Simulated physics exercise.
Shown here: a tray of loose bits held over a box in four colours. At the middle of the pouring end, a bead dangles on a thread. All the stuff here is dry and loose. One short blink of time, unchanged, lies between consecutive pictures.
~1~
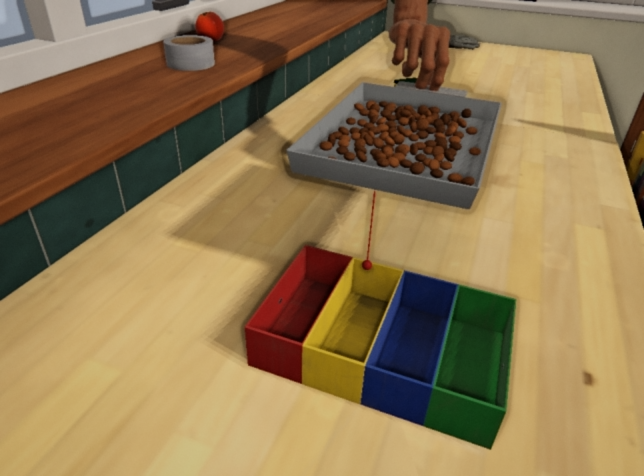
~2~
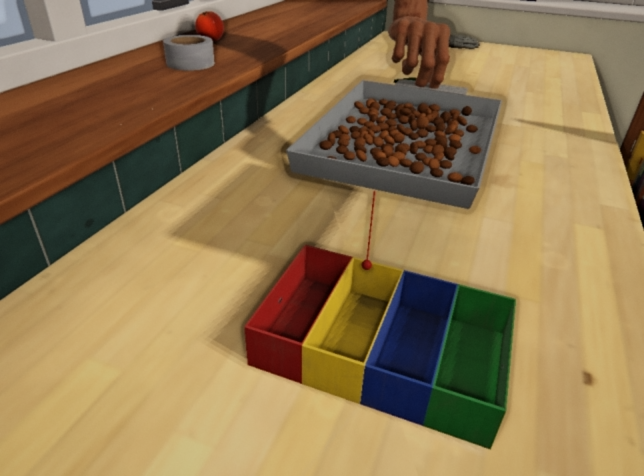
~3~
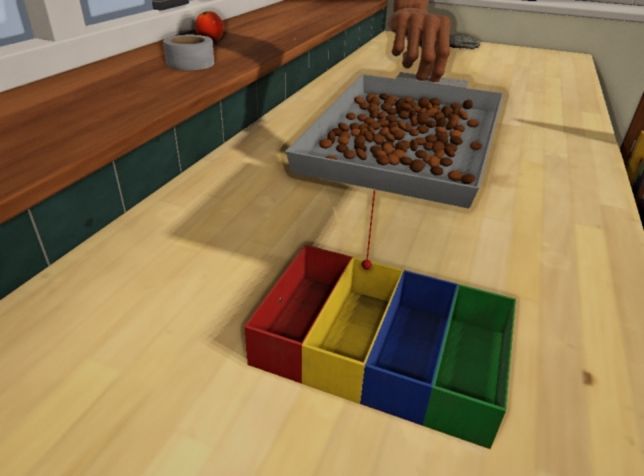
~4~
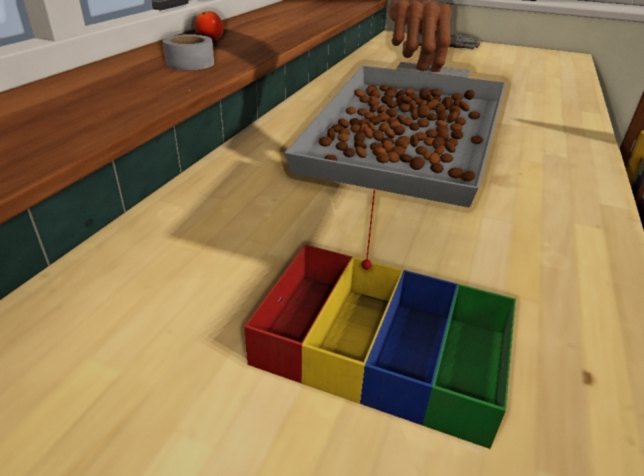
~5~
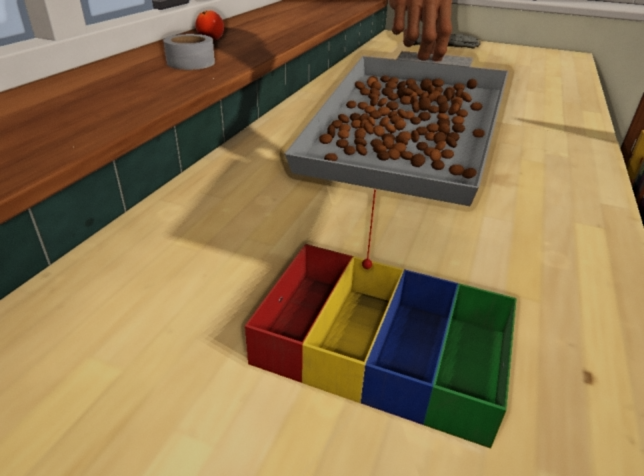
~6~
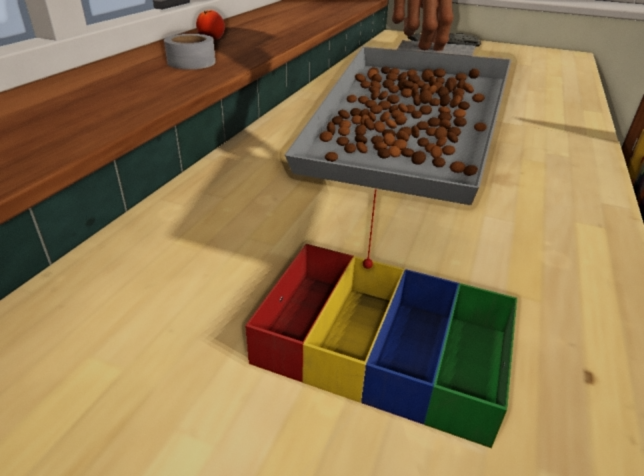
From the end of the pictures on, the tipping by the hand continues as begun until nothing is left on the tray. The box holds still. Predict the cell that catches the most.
I would say the red one.
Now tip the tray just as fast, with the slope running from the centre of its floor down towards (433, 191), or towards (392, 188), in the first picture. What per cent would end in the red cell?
Shares: About 0 in a hundred, then about 20 in a hundred.
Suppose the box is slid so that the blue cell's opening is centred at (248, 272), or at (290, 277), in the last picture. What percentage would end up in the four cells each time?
Near 50 and 80 percent respectively.
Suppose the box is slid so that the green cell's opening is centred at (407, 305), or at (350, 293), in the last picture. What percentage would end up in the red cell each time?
First placement: Some 10 %; second placement: Some 0 %.
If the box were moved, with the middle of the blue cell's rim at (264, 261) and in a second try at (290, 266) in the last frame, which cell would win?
Position one: That green cell. Position two: The green cell.
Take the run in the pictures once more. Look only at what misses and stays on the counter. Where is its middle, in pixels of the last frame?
At about (223, 325).
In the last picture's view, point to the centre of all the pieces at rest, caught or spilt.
Near (302, 334).
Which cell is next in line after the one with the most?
It is that yellow cell.
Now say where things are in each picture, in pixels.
In the first frame, corners of the pouring end at (292, 149) and (475, 185), level; middle of the load at (407, 133), bits of dog kibble; bead on its thread at (367, 265); red cell at (274, 351); yellow cell at (333, 371); blue cell at (396, 392); green cell at (464, 414).
In the second frame, corners of the pouring end at (292, 149) and (474, 185), level; middle of the load at (407, 132).
In the third frame, corners of the pouring end at (291, 150) and (474, 185), tipped barely, lowest at the left corner; middle of the load at (407, 128).
In the fourth frame, corners of the pouring end at (290, 151) and (474, 185), tipped a little, lowest at the left corner; middle of the load at (408, 122).
In the fifth frame, corners of the pouring end at (290, 152) and (474, 184), tipped a little, lowest at the left corner; middle of the load at (409, 115).
In the sixth frame, corners of the pouring end at (290, 153) and (474, 184), tipped a little, lowest at the left corner; middle of the load at (410, 109); red cell at (275, 350); yellow cell at (333, 369); blue cell at (396, 390); green cell at (465, 413).
Soon after the last picture, tray tipped steeply; all on the tray.
A little later, tray tipped right over; about half on the tray; about a quarter in the red cell; a stray few in the yellow cell; a stray few in the blue cell; about a quarter falling or outside the box.
Later still, tray tipped past a quarter turn; about half in the red cell; about a quarter in the yellow cell; a small part in the blue cell; a stray few in the green cell; about a quarter falling or outside the box.
At rest, tray tipped past a quarter turn; about half in the red cell; about a quarter in the yellow cell; a small part in the blue cell; a stray few in the green cell; about a quarter outside the box.
